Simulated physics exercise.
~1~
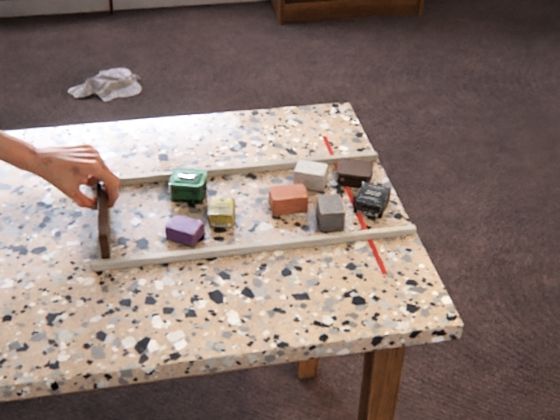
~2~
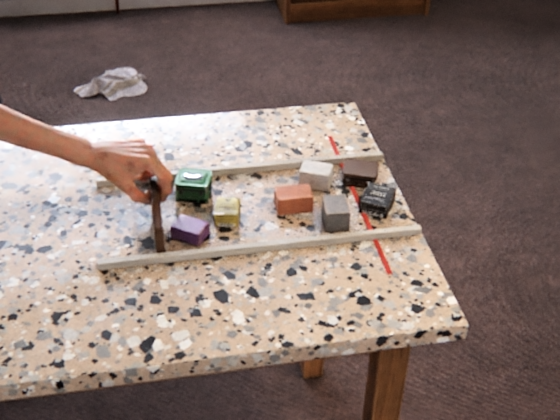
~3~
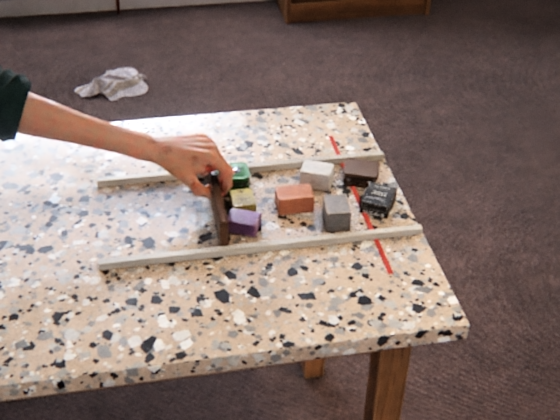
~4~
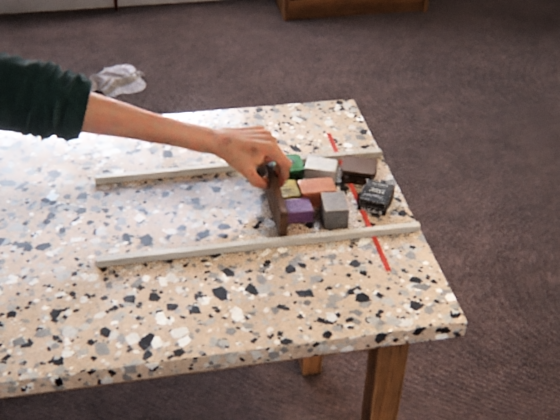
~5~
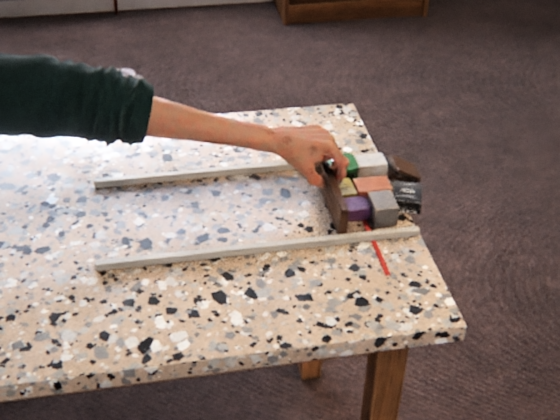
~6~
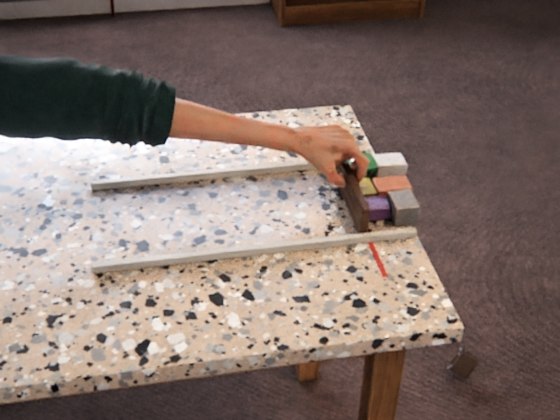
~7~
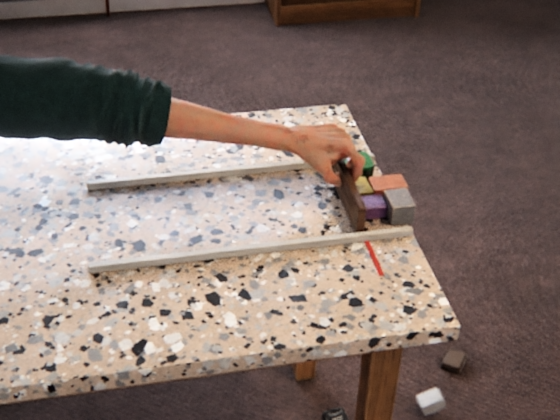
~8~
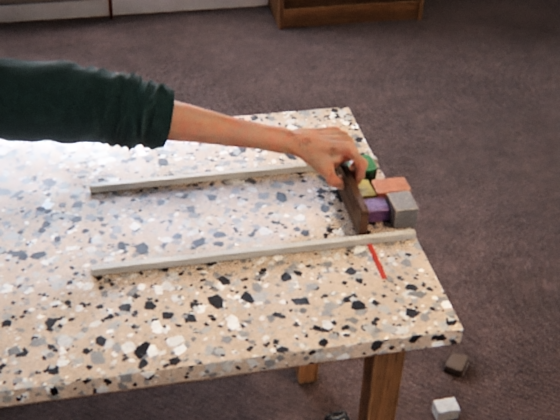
On a speckled table, a hand pushes small blocks right with a board until three fall.
